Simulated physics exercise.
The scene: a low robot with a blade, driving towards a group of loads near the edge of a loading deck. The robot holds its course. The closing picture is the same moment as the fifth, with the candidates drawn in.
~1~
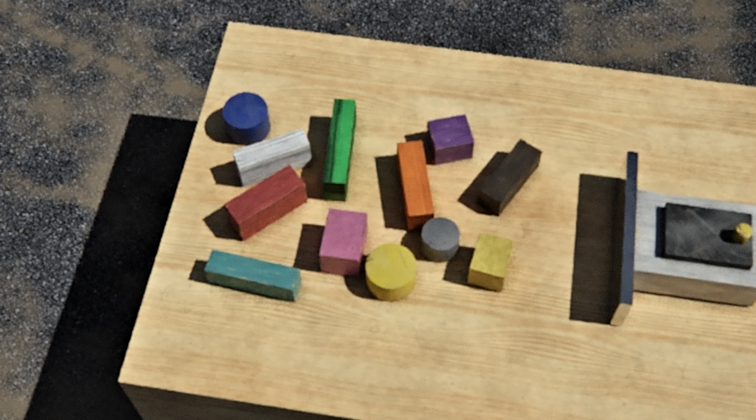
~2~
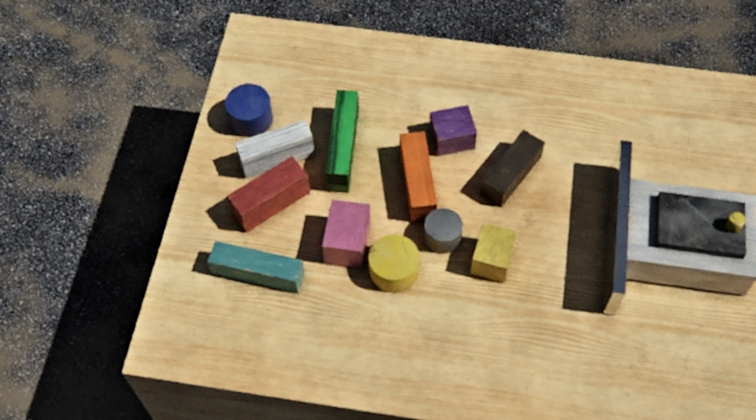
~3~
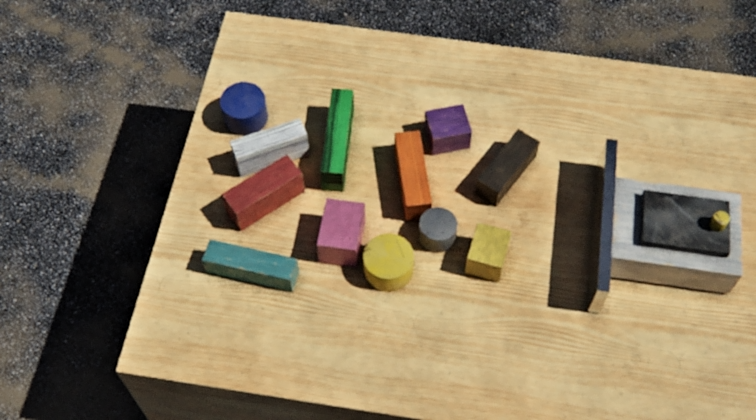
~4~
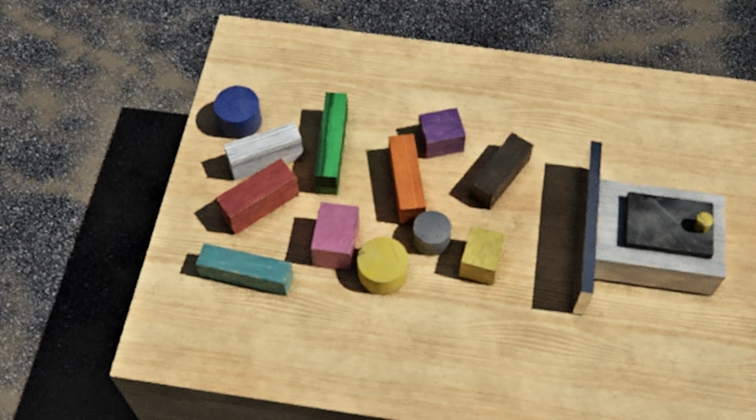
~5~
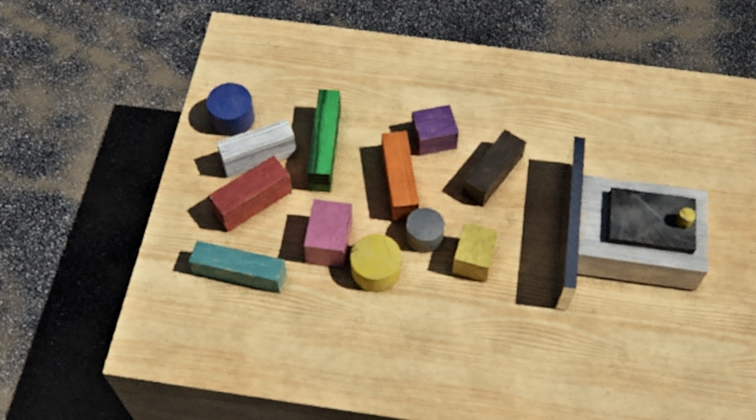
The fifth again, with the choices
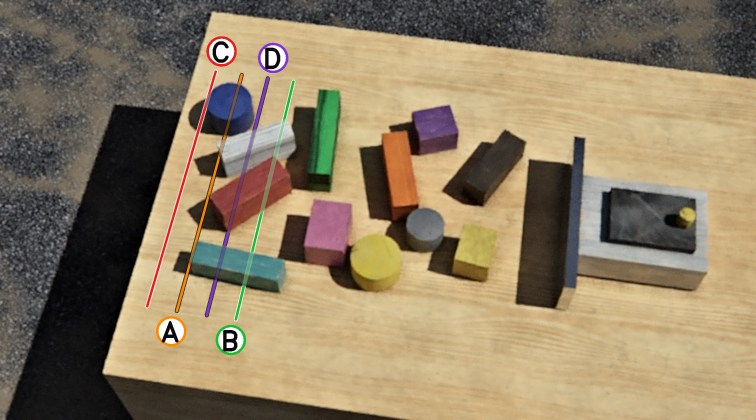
Low robot with a dark blade creeping left across a wooden deck towards a group of colourful blocks and cylinders sitting still.
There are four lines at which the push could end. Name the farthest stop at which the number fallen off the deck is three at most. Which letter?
Stop at D.
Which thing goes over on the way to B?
The blue canister.
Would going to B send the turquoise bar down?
No.
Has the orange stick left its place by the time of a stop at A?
Yes.
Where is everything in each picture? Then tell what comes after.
In the first frame, red bar (266, 203); pink crate (344, 243); purple crate (450, 140).
In the second frame, robot (695, 223); black bar (513, 168).
In the third frame, robot (678, 222); turquoise bar (251, 266).
In the fourth frame, robot (662, 223); yellow crate (482, 256).
In the fifth frame, robot (645, 219); grey canister (425, 230); green stick (325, 140); orange stick (400, 176).
On the marked copy, A at (212, 185); B at (267, 192); C at (184, 181); D at (239, 189).
Taking D. A third of the way, robot (522, 202); purple crate (410, 122); black bar (439, 158).
Two thirds of the way, robot (401, 186); white stick (221, 151); red bar (228, 199).
When it is over, robot (306, 173); white stick over the edge; red bar over the edge; three fallen.
As for the rest, A drops six; B is within the limit but short; C drops seven.
